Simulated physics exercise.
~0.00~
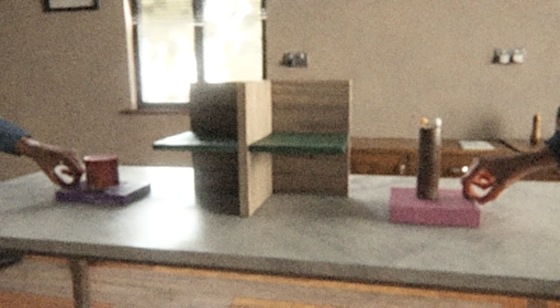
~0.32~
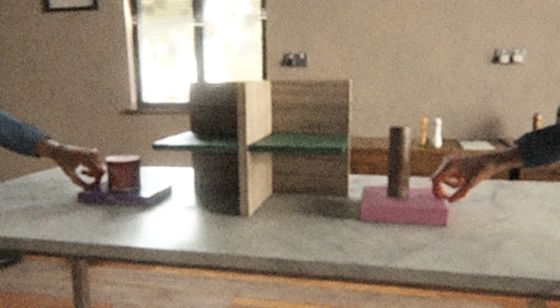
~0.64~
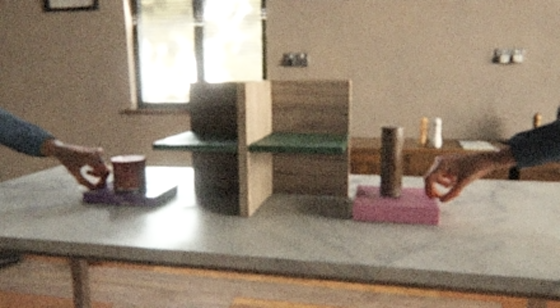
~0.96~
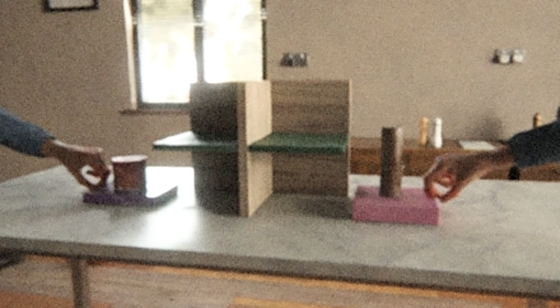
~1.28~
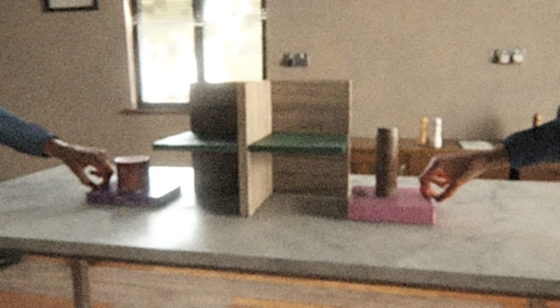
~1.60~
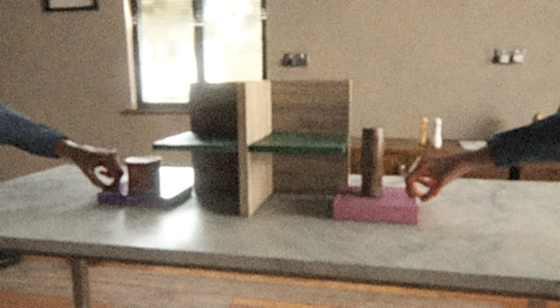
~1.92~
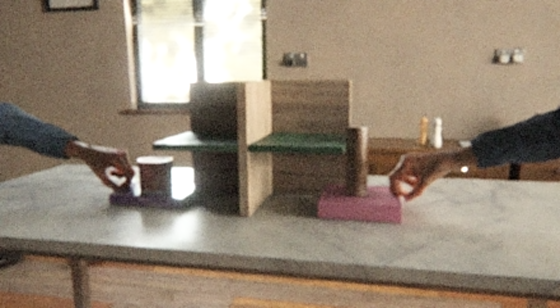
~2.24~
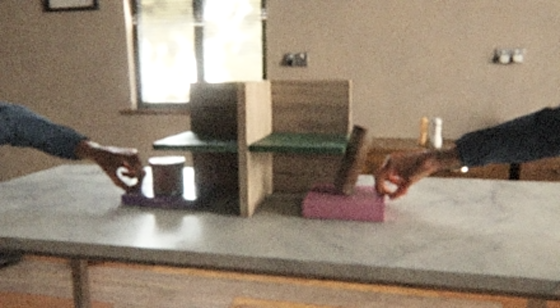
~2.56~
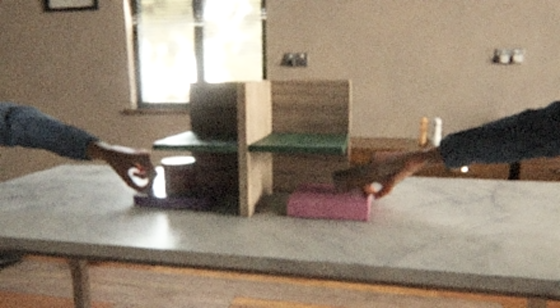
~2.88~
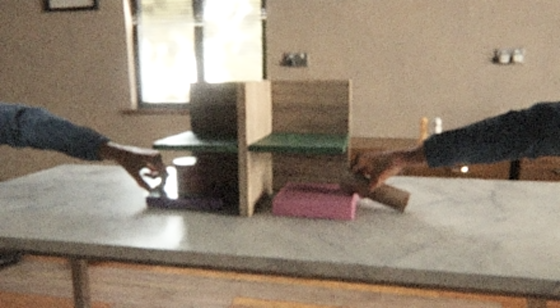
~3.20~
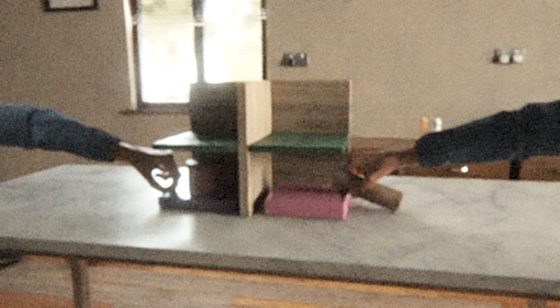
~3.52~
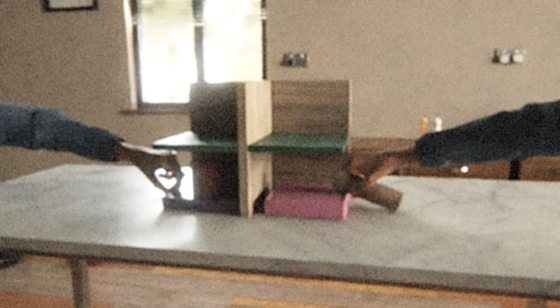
Two hands slid a purple packet carrying a red tin and a pink tray carrying an upright brown candle under a low shelf from opposite sides; the tin passed beneath, but the candle struck the edge, tipped and ended up on its side.
